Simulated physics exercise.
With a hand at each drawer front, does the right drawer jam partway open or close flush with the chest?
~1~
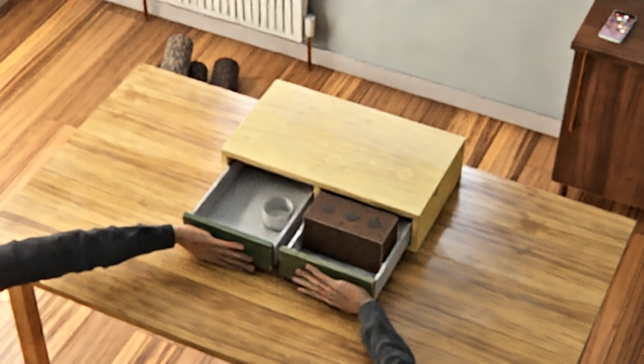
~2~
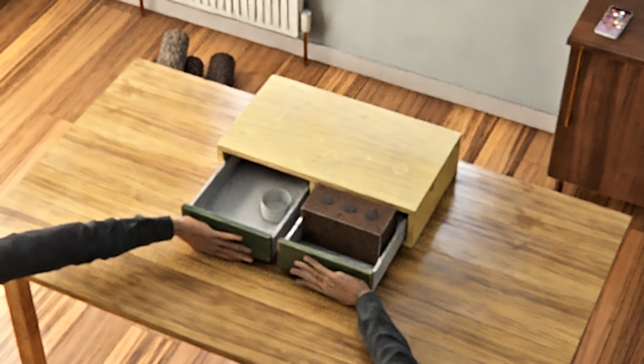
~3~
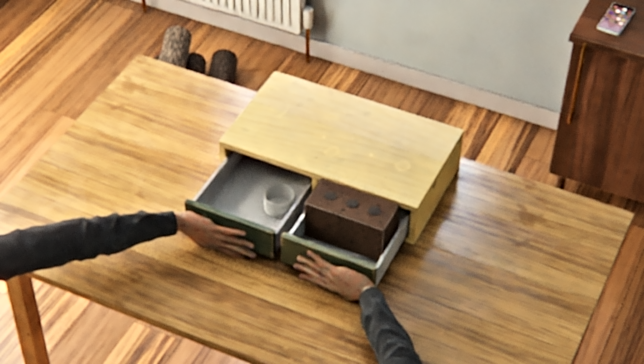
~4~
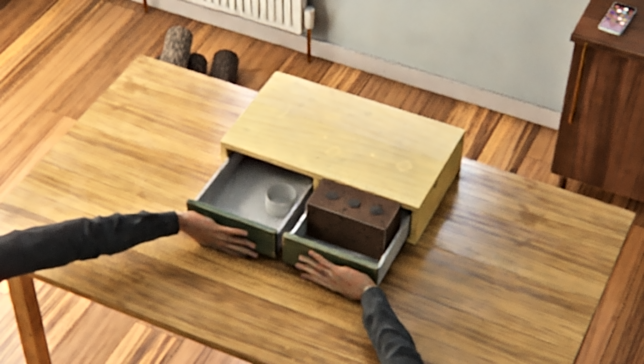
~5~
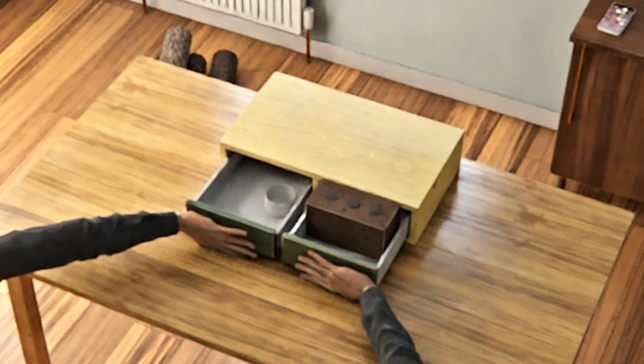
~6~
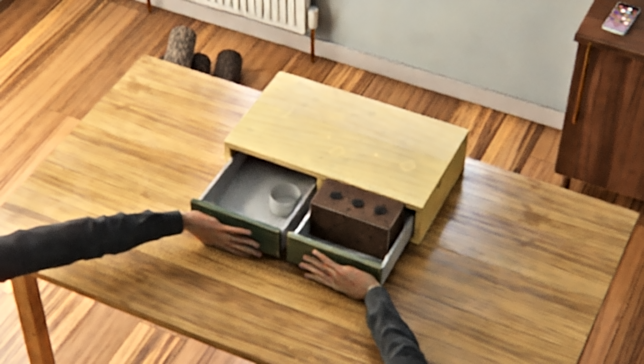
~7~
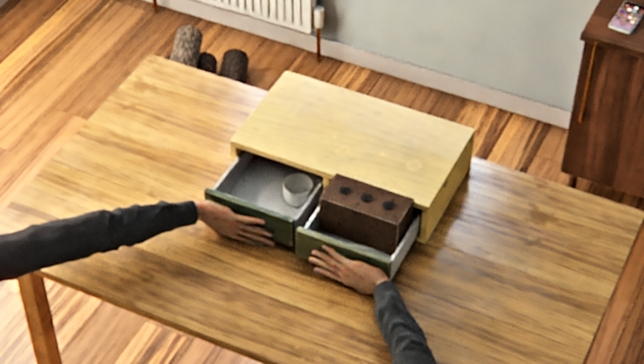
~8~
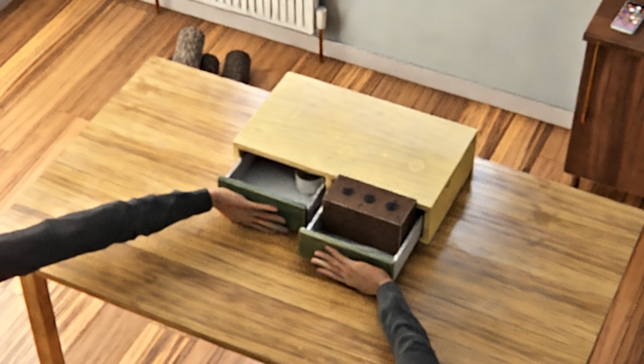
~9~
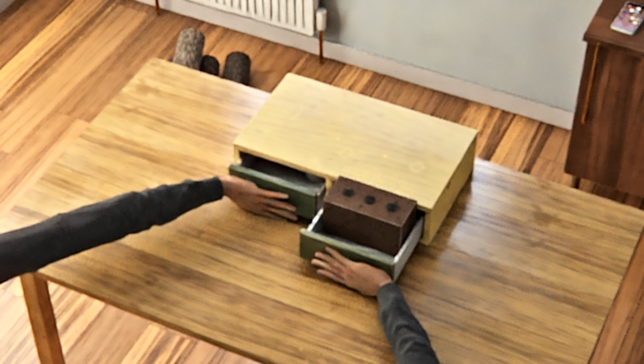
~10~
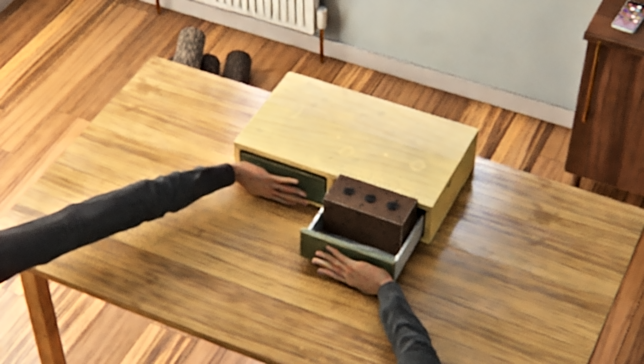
The right drawer jams and stays ajar with the brown brick still showing. Only the left drawer closes.
